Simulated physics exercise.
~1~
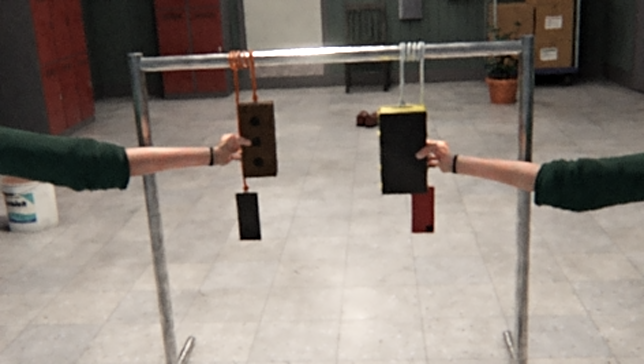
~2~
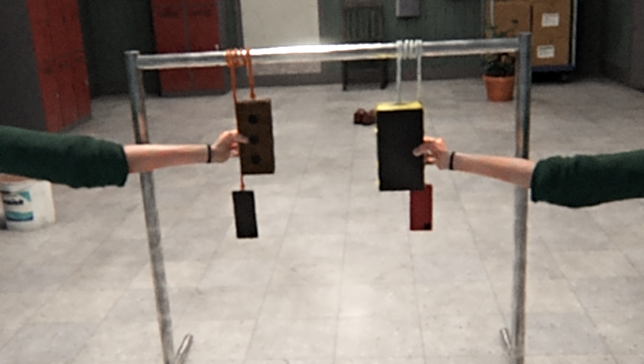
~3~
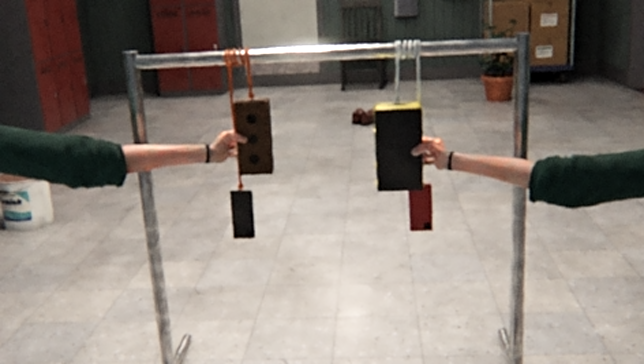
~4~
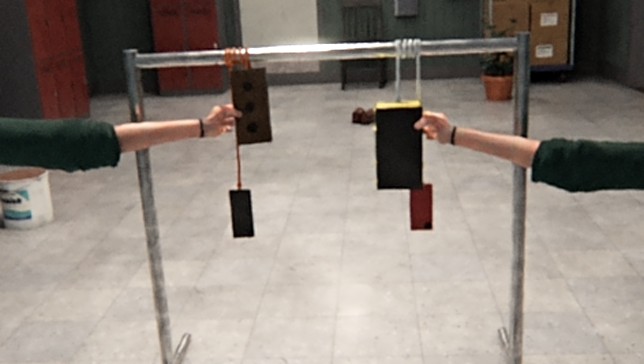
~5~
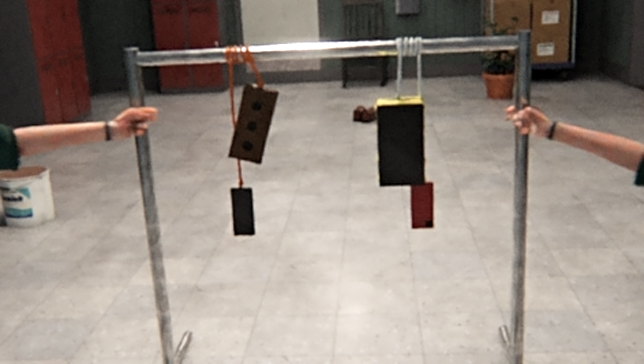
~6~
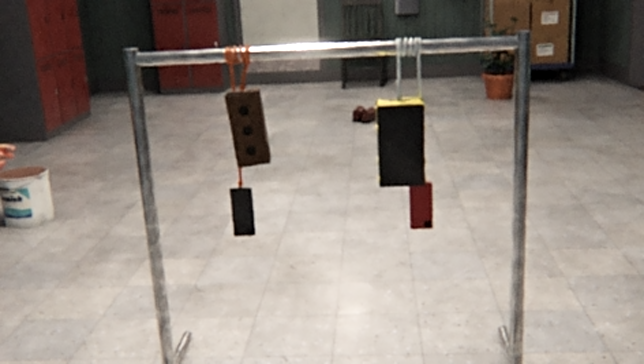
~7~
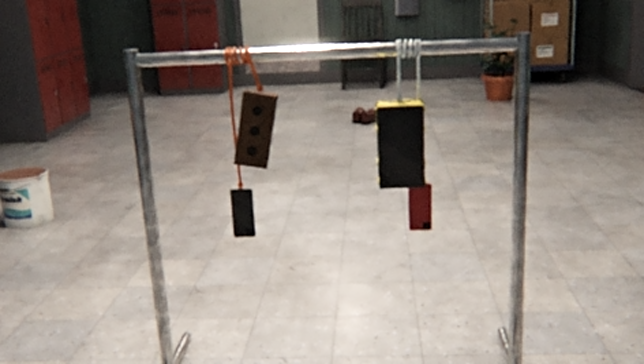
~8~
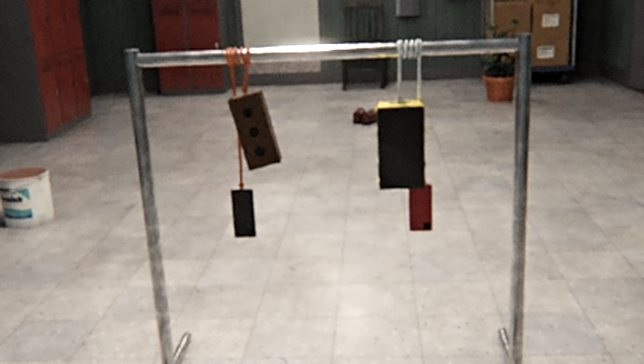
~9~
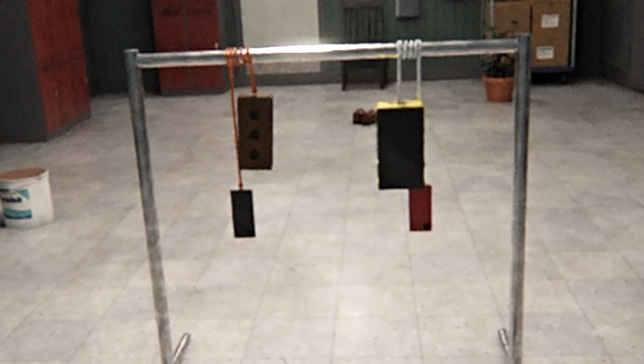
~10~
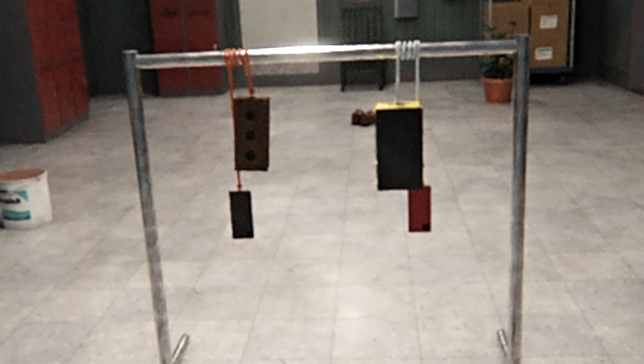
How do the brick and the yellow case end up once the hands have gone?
Both are still hanging from the bar. The brick keeps roughly its height after swaying a little, and the yellow case stays in its place.
